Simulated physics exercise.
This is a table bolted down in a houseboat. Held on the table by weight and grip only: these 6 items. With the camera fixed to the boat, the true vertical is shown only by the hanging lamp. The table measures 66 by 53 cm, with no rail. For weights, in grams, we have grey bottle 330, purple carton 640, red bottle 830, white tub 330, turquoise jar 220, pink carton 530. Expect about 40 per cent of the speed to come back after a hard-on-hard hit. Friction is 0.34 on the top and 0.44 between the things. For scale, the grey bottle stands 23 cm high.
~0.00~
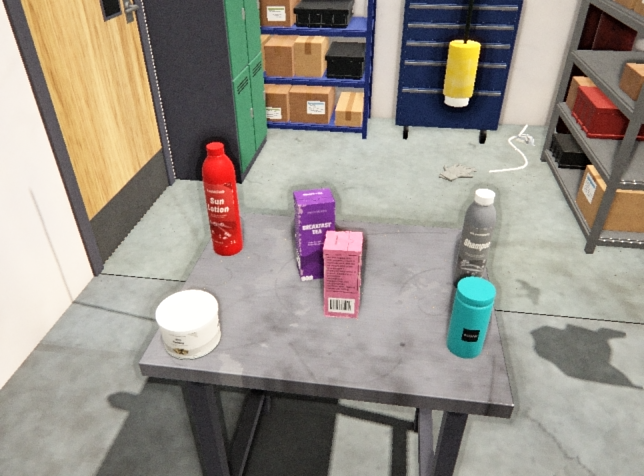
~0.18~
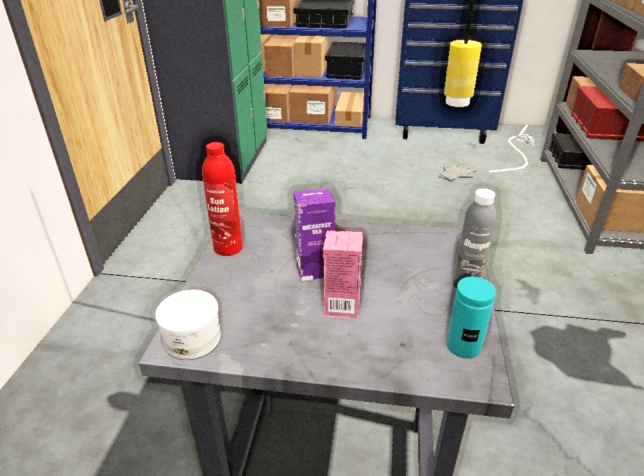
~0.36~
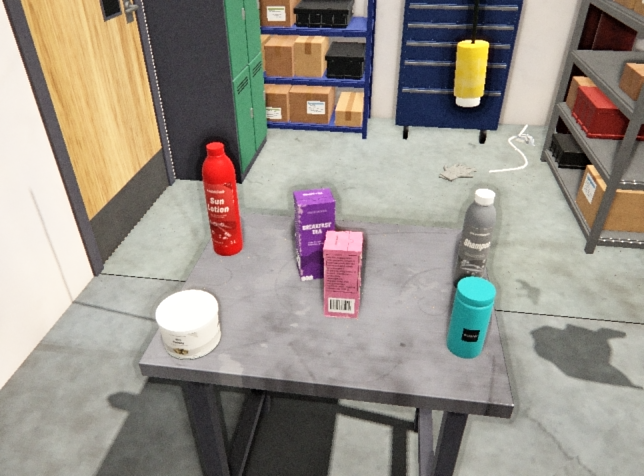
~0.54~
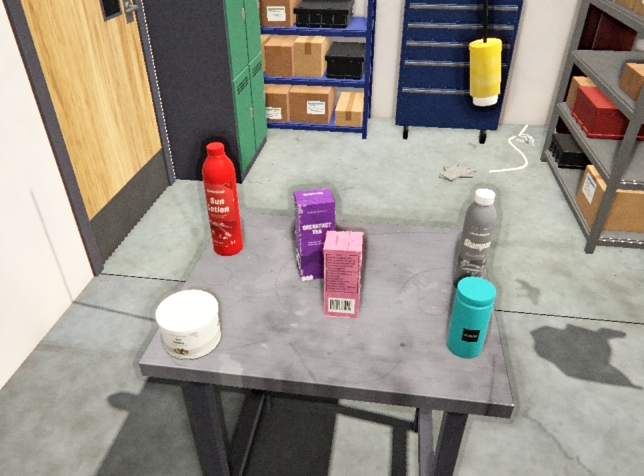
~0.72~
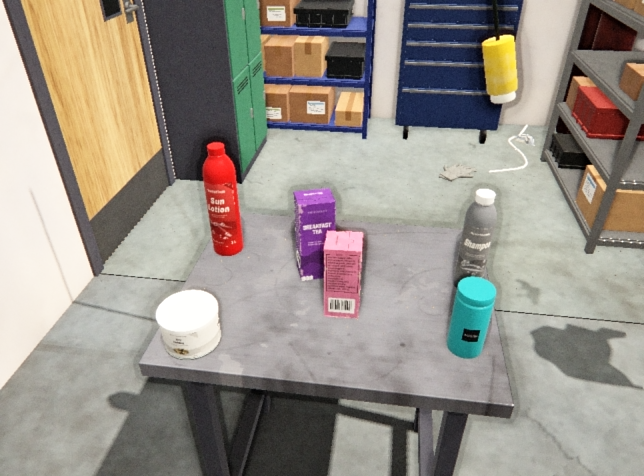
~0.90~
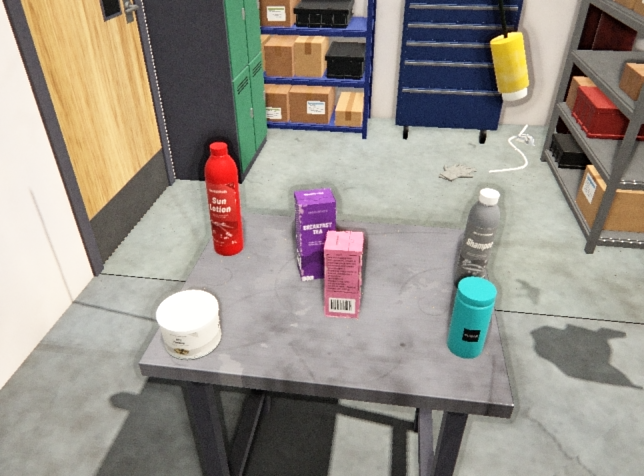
A grey table with dark legs stands in a storeroom or workshop, seen steadily from above its near edge, with a wooden door, green lockers and loaded shelves behind. A red bottle and white tub stand on the left, purple and pink cartons in the middle, a grey bottle and turquoise jar on the right. The yellow hanging lamp swings rightward and tilts, while the tabletop items barely move.
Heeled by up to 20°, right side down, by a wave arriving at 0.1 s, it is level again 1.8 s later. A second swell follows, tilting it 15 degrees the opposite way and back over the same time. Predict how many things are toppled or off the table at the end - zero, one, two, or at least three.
My prediction: Two.
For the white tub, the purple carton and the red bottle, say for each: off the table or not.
Observed: White tub remains in bounds; purple carton remains in bounds; red bottle exits its support.
After 1.30 s, heel 15°, right side down; grey bottle now off the table; purple carton slid 2 cm near (322, 236); red bottle tipped 59° from how it sat.
After 1.50 s, heel 8°, right side down; purple carton slid 4 cm near (330, 239); red bottle on its side; pink carton slid 2 cm.
After 2.10 s, heel 2°, left side down; purple carton slid 4 cm near (331, 239); red bottle on its side; pink carton slid 2 cm.
After 4.10 s, boat level; red bottle now off the table; purple carton slid 3 cm near (330, 239).
By the end (4.4 s), off the table, grey bottle and red bottle; the other 4 in place, give or take 5 cm. Seen from the same camera at the end, purple carton near (330, 239).
